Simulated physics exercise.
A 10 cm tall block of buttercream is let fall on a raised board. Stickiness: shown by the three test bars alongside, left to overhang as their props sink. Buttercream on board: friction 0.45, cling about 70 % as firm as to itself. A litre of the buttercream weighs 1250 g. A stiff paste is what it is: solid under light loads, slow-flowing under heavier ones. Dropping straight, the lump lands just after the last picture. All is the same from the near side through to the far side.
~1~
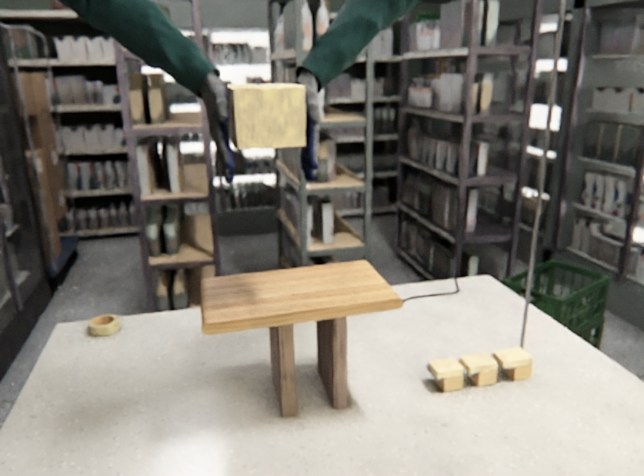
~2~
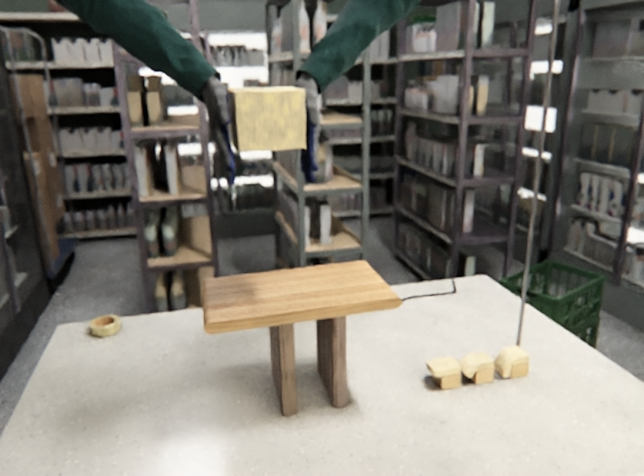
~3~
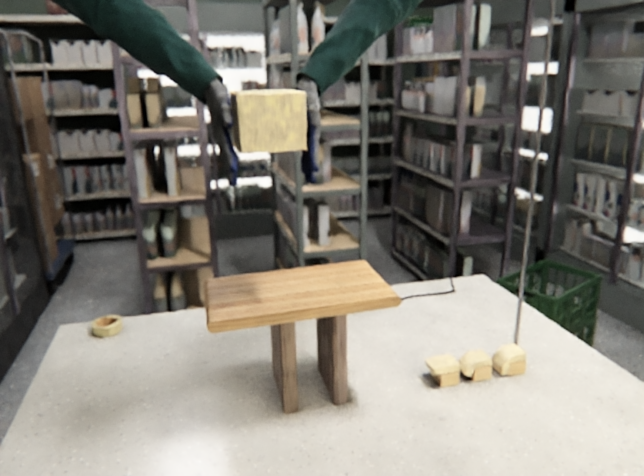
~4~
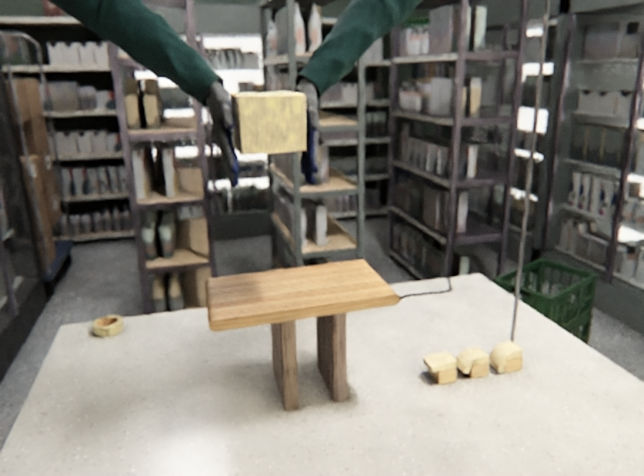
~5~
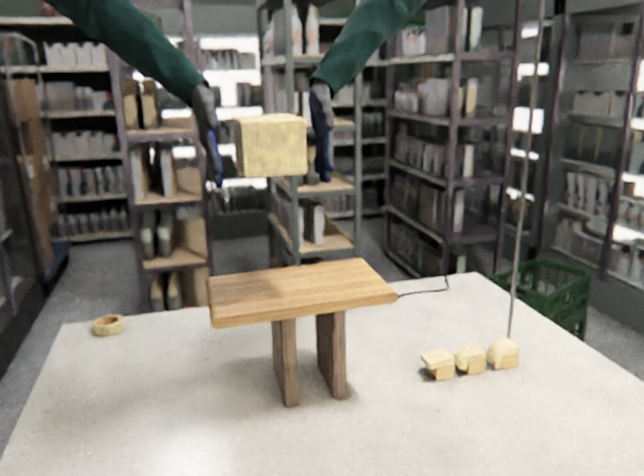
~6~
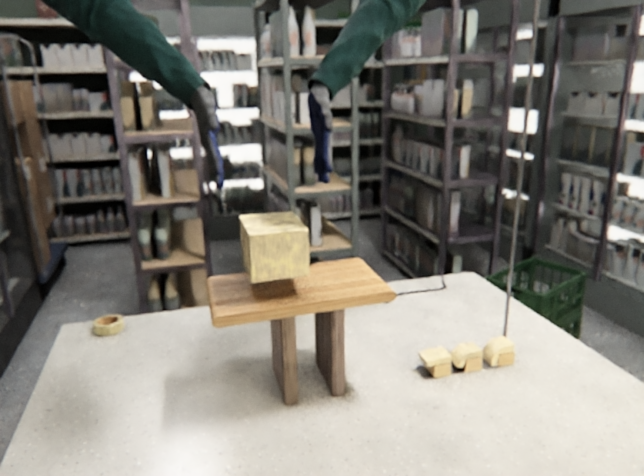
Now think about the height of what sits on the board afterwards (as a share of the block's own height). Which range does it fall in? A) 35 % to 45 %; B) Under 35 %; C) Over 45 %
35 % to 45 %.
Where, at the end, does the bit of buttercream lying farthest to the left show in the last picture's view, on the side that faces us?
Around (205, 315).
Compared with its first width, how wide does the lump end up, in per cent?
300 %.
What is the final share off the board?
Some 14 % sits off the board at the end.
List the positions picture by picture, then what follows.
In the first picture, crest of the buttercream at (278, 87); drop of the bar ends 0, 0, 0 (left to right).
In the second picture, crest of the buttercream at (279, 91); drop of the bar ends 3 mm, 1.9 cm, 3.5 cm (left to right).
In the third picture, crest of the buttercream at (280, 93); drop of the bar ends 4 mm, 2.3 cm, 3.5 cm (left to right).
In the fourth picture, crest of the buttercream at (280, 95); drop of the bar ends 4 mm, 2.4 cm, 3.5 cm (left to right).
In the fifth picture, crest of the buttercream at (282, 120); drop of the bar ends 4 mm, 2.4 cm, 3.5 cm (left to right).
In the sixth picture, crest of the buttercream at (286, 231); drop of the bar ends 4 mm, 2.4 cm, 3.5 cm (left to right).
Last picture + 0.12 s, it stands 41 % of its first height and none has gone off the board.
Last picture + 0.25 s, it stands 40 % of its first height and none has gone off the board.
Last picture + 0.38 s, it stands 40 % of its first height and 13 % has gone off the board.
Last picture + 0.52 s, it stands 40 % of its first height and 13 % has gone off the board.
Last picture + 0.61 s, it stands 40 % of its first height and 13 % has gone off the board.
